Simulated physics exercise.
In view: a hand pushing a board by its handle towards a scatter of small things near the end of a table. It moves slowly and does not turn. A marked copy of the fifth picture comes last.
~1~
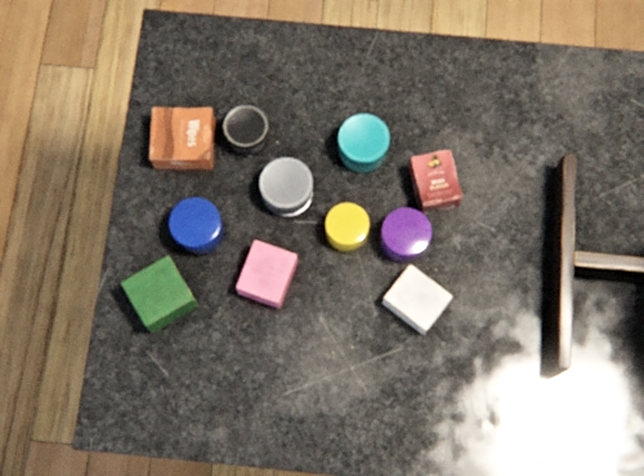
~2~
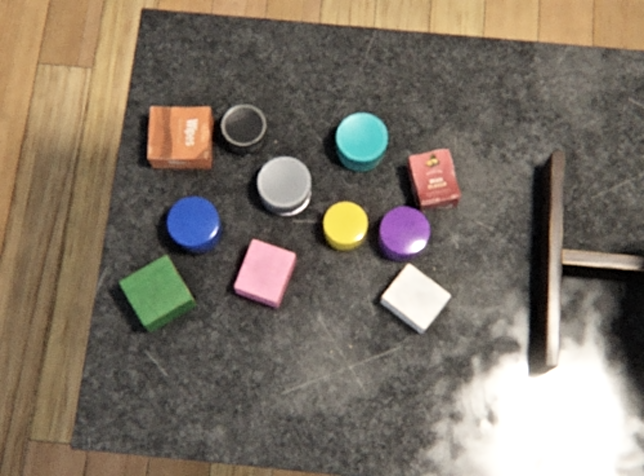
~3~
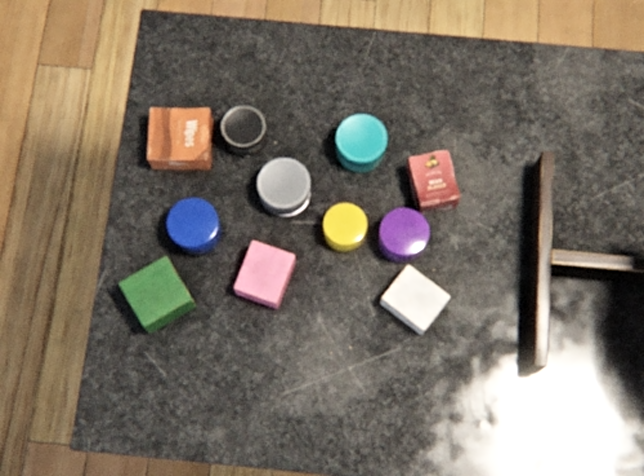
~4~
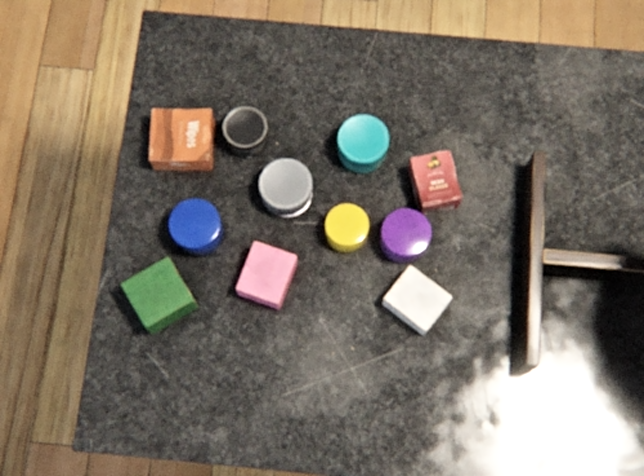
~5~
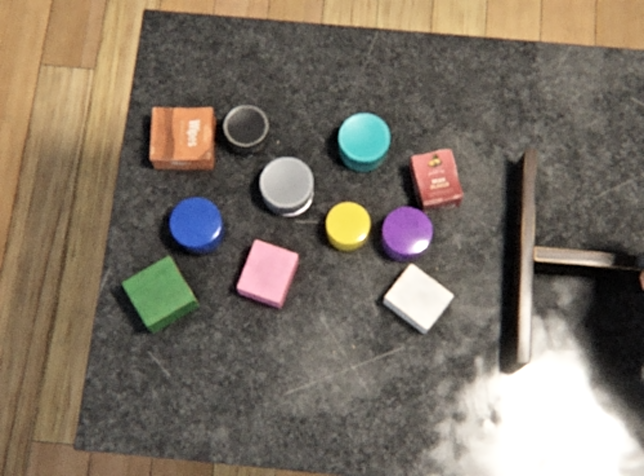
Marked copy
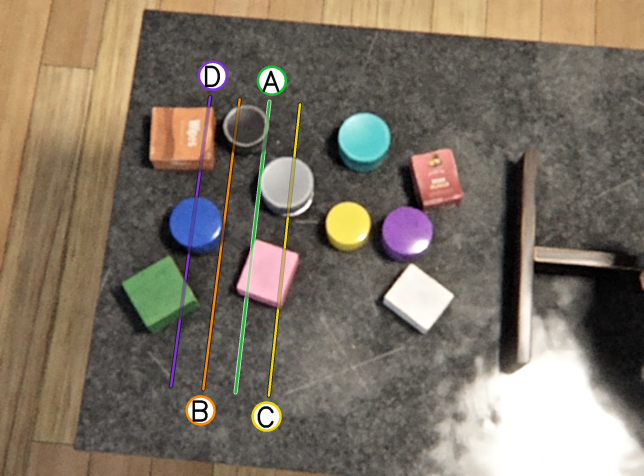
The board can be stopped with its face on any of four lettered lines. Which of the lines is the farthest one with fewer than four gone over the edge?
No fourth one falls up to D.
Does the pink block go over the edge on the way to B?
No.
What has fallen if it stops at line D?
It is the blue pot.
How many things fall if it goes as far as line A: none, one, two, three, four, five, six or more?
In all, none.
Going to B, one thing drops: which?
It is the blue pot.
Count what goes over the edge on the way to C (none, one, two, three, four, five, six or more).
In all, none.
On the marked copy, A at (253, 241); B at (222, 238); C at (285, 244); D at (191, 235).
Following D. Soon after the start, board (406, 242); turquoise jar (342, 138); white block (361, 303).
Later, board (285, 231); green block (145, 298); orange box (174, 133).
In the end, board (192, 223); blue pot over the edge; green block (96, 315); one fallen.
As for the rest, A is within the limit but short; B is within the limit but short; C is within the limit but short.
